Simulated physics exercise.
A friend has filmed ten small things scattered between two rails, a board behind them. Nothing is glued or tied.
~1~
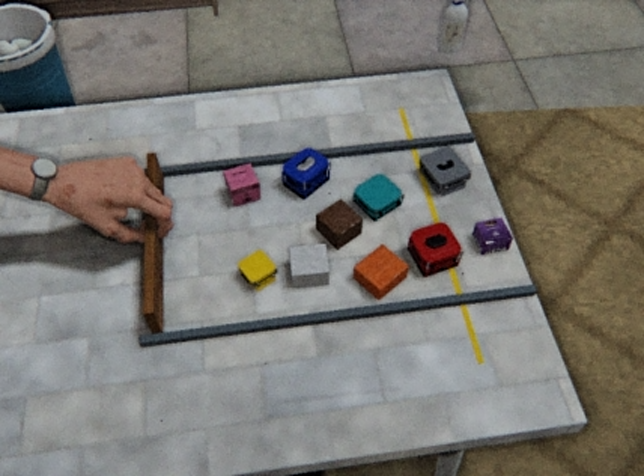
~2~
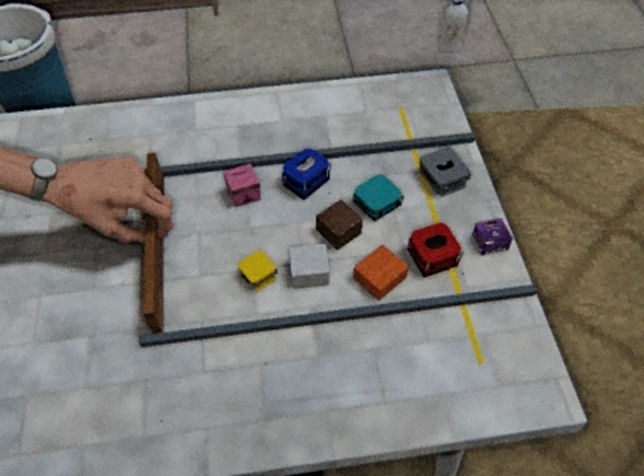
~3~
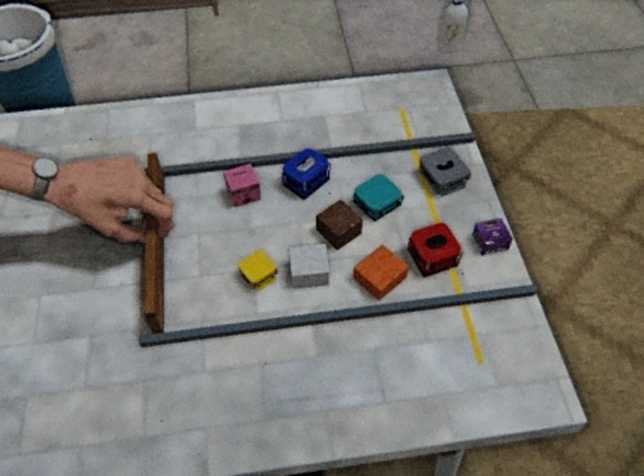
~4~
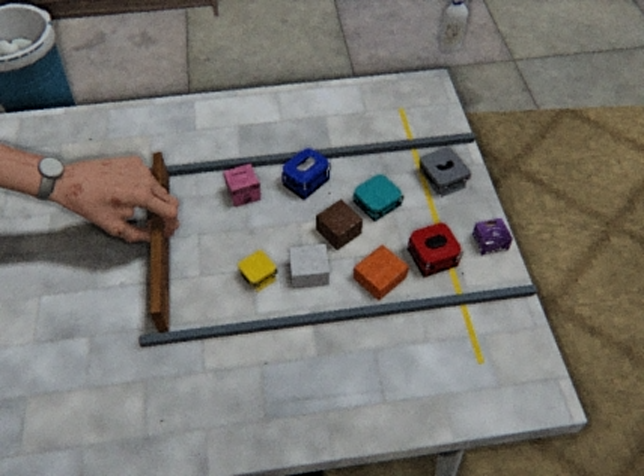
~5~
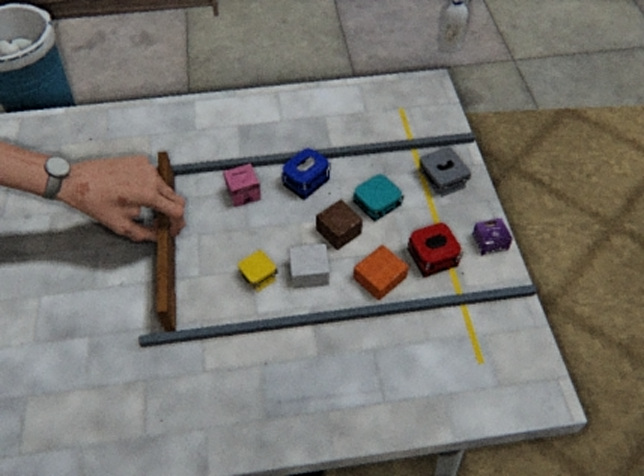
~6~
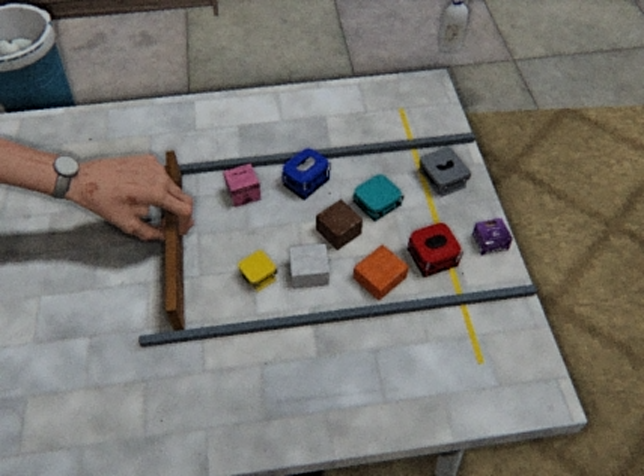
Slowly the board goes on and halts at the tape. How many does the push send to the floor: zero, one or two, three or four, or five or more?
Outcome: The number that fall off is three or four.
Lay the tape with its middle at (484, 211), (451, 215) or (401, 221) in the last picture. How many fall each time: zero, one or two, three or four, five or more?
Taking them in turn, five or over; either three or four; one or two.
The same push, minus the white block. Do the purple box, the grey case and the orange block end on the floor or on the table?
The purple box comes down, the grey case goes over, the orange block is kept.
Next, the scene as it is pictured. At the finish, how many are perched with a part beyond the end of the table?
The number is 1.
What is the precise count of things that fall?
In all, 4 of them.
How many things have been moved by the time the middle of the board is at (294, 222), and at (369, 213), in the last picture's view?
The counts are 5 and 10.
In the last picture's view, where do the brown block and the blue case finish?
About (456, 220), and the other about (466, 149).
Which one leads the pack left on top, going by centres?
It is the blue case.
Early on, none off yet; purple box at rest near (492, 237); grey case at rest near (444, 172); red case at rest near (434, 249).
Finally, the number that fall off is three or four; lost, orange block, red case, grey case and purple box.
